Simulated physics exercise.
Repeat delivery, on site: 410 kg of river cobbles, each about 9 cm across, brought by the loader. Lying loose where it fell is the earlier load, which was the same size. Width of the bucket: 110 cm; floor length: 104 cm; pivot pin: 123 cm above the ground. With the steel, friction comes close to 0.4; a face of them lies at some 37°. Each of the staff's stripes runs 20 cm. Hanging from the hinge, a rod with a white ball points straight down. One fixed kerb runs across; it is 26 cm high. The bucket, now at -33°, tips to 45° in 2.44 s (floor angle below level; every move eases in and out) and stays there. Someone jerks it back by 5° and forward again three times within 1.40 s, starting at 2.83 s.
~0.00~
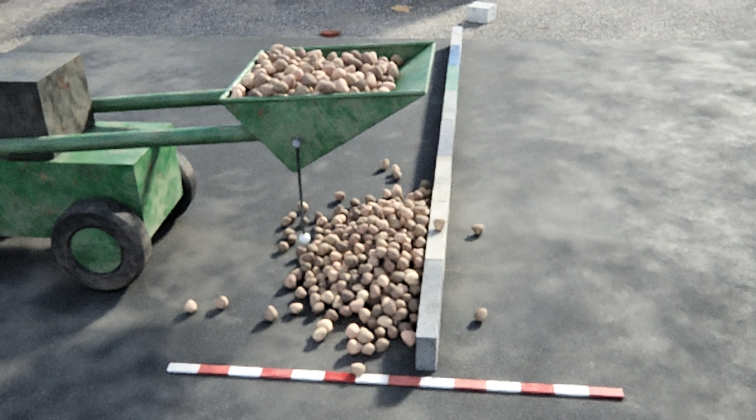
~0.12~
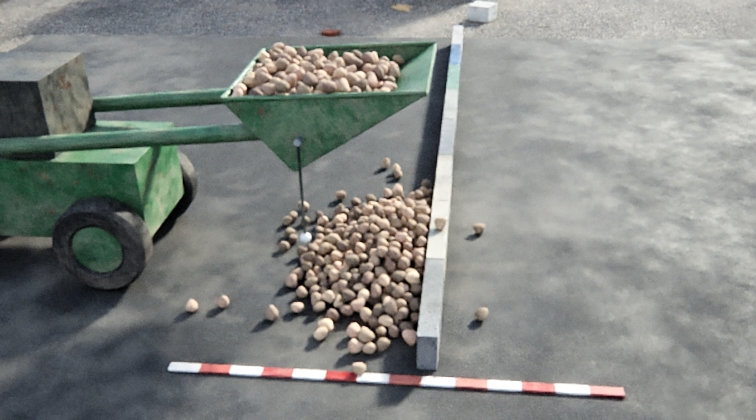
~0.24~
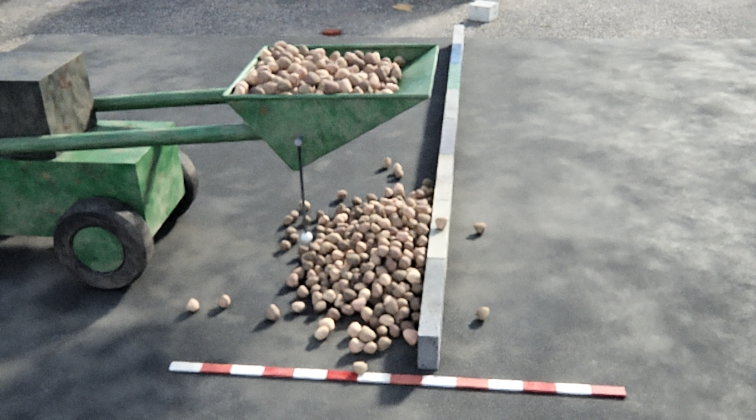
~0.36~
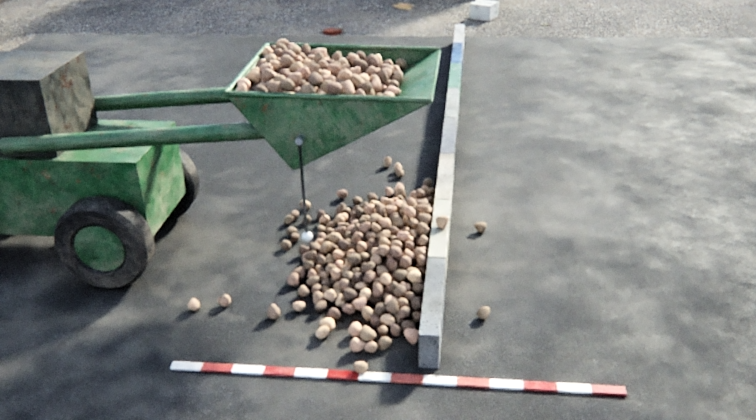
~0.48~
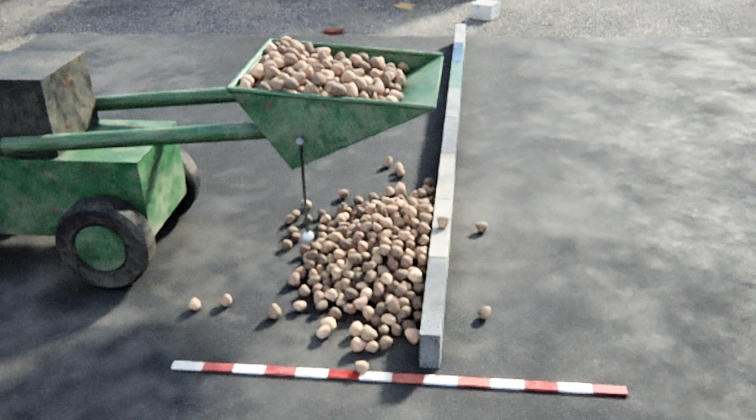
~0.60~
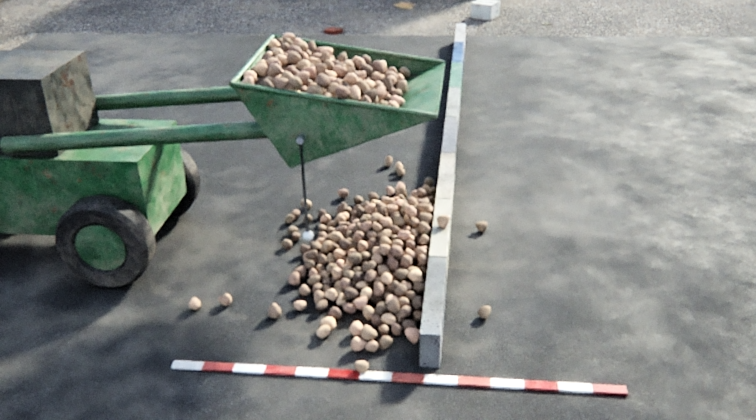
Green loader slowly tilting its bucket of rounded stones slightly downward at the right, above a motionless heap against a pale kerb.
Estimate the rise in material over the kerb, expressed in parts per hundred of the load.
Close to 45 parts in a hundred.
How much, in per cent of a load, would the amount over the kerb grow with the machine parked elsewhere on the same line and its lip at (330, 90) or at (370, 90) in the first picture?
About 0 per cent from the first spot and 5 per cent from the second.
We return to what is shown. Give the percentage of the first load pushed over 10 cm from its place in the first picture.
Roughly 0 percent.
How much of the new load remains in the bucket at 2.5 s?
That works out to about 10 %.
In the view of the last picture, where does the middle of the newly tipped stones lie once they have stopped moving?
Centre at roughly (436, 248).
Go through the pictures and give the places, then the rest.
The first picture shows lip at (426, 93), floor tilted -33°, highest stones at (299, 60). The earlier load is highest near (409, 230), 29 cm above ground level, 100 % on this side of the kerb.
The second picture shows lip at (427, 93), floor tilted -32°, highest stones at (300, 59); the stones move at 0.0 m/s on average.
In the third picture, the bucket is at -31°, its lip at (429, 96); the top of the load is at (279, 56); the stones move at 0.1 m/s on average.
In the fourth picture, the bucket is at -28°, its lip at (432, 101); the top of the load is at (282, 53); the stones move at 0.1 m/s on average.
The fifth picture shows lip at (435, 108), floor tilted -25°, highest stones at (285, 51); the stones move at 0.1 m/s on average.
The sixth picture shows lip at (437, 117), floor tilted -21°, highest stones at (287, 48); the stones move at 0.2 m/s on average.
After 1.8 s the floor is at 33°; in per cent of one load, 89 in the bucket, 110 on this side of the kerb, 1 over the kerb; the foremost stones are at (459, 228).
After 2.5 s the floor is at 45°; in per cent of one load, 9 in the bucket, 153 on this side of the kerb, 38 over the kerb; the foremost stones are at (589, 266).
After 4.7 s the floor is at 45°; in per cent of one load, 0 in the bucket, 155 on this side of the kerb, 45 over the kerb; the foremost stones are at (661, 253).
After 7.4 s the floor is at 45°; in per cent of one load, 0 in the bucket, 155 on this side of the kerb, 45 over the kerb; the foremost stones are at (661, 253). Net gain over the kerb, 45.
